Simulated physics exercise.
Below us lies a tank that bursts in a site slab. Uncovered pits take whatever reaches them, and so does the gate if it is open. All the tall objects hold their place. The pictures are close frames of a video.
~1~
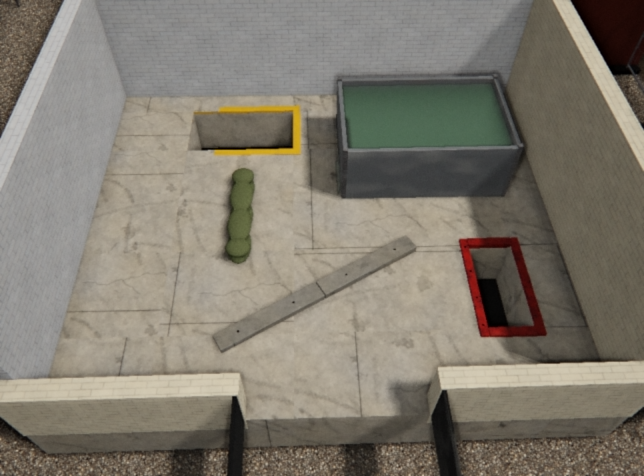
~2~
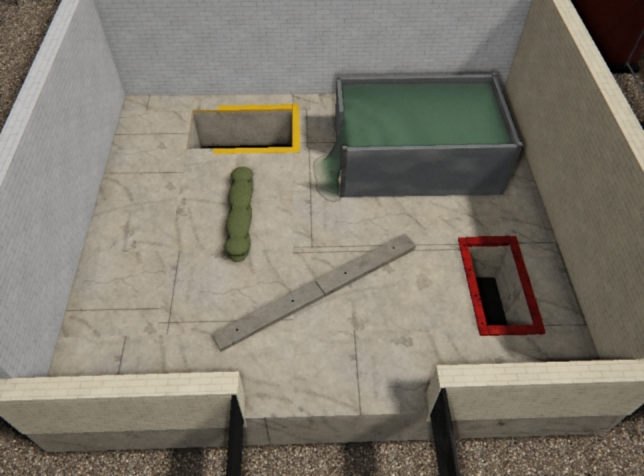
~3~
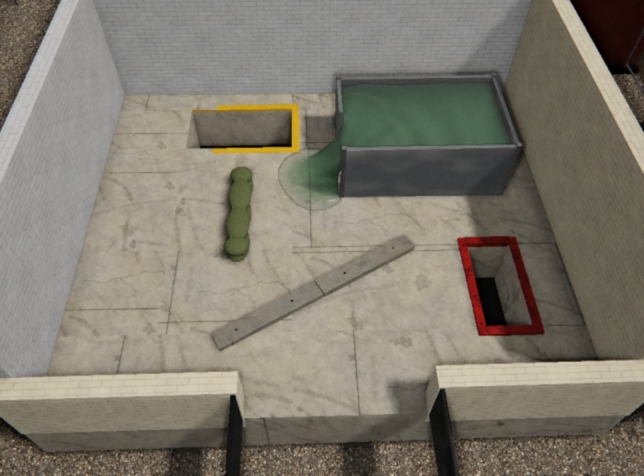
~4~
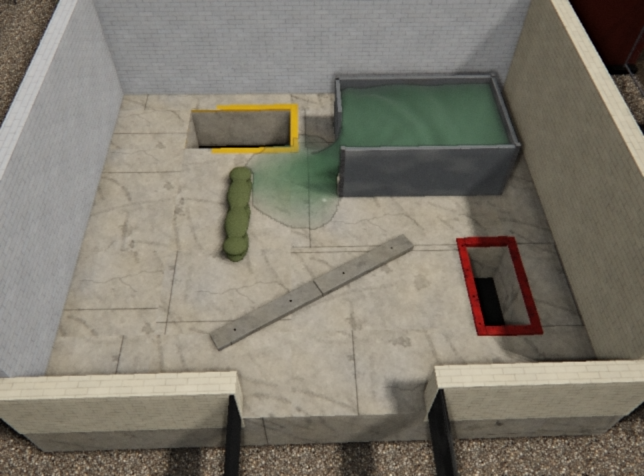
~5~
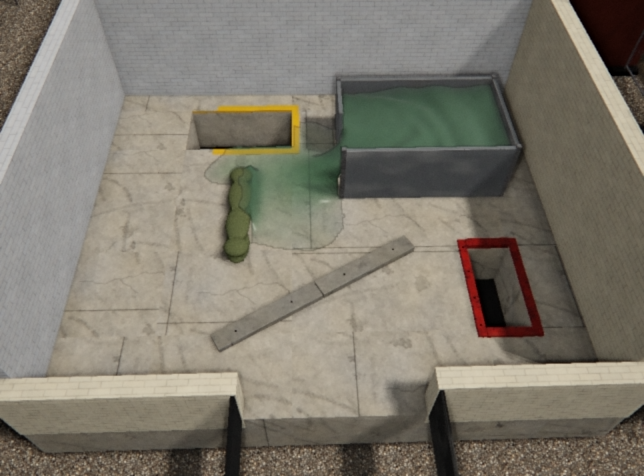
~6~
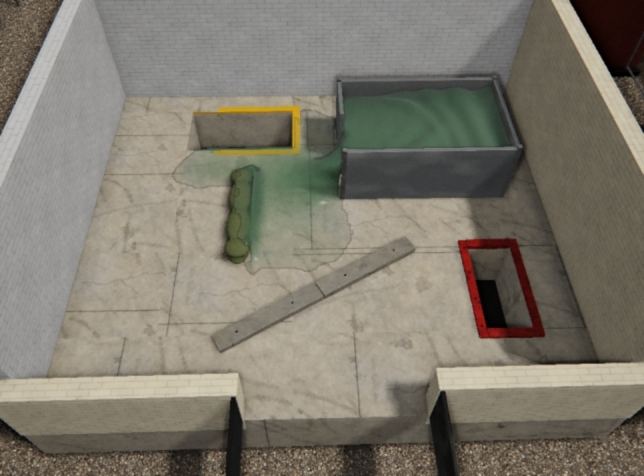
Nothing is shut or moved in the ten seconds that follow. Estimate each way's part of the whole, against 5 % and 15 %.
The gate takes between 5 and 15 %; the yellow pit takes more than 15 %; the red pit takes less than 5 %.
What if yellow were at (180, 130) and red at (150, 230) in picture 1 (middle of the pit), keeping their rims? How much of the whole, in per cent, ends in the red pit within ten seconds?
Roughly, in per cent: Red 6.
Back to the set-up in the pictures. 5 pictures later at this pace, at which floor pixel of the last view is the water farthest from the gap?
Near (118, 129).
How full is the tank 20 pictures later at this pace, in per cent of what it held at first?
Some 46 per cent.
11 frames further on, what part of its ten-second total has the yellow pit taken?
Roughly 25 per cent.
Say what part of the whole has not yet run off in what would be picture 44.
Some 68 per cent.
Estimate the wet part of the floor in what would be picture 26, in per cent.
Roughly 55 per cent.
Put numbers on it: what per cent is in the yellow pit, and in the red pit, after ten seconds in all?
In turn 36 and 0 per cent.
A moment on, water covers 30 % of the floor; the gate 0 %, the yellow pit 5 %, the red pit 0 %.
Next, water covers 50 % of the floor; the gate 1 %, the yellow pit 9 %, the red pit 0 %.
Then, water covers 55 % of the floor; the gate 4 %, the yellow pit 15 %, the red pit 0 %.
Later, water covers 75 % of the floor; the gate 8 %, the yellow pit 25 %, the red pit 0 %.
In the end, water covers 85 % of the floor; the gate 10 %, the yellow pit 36 %, the red pit 0 %.
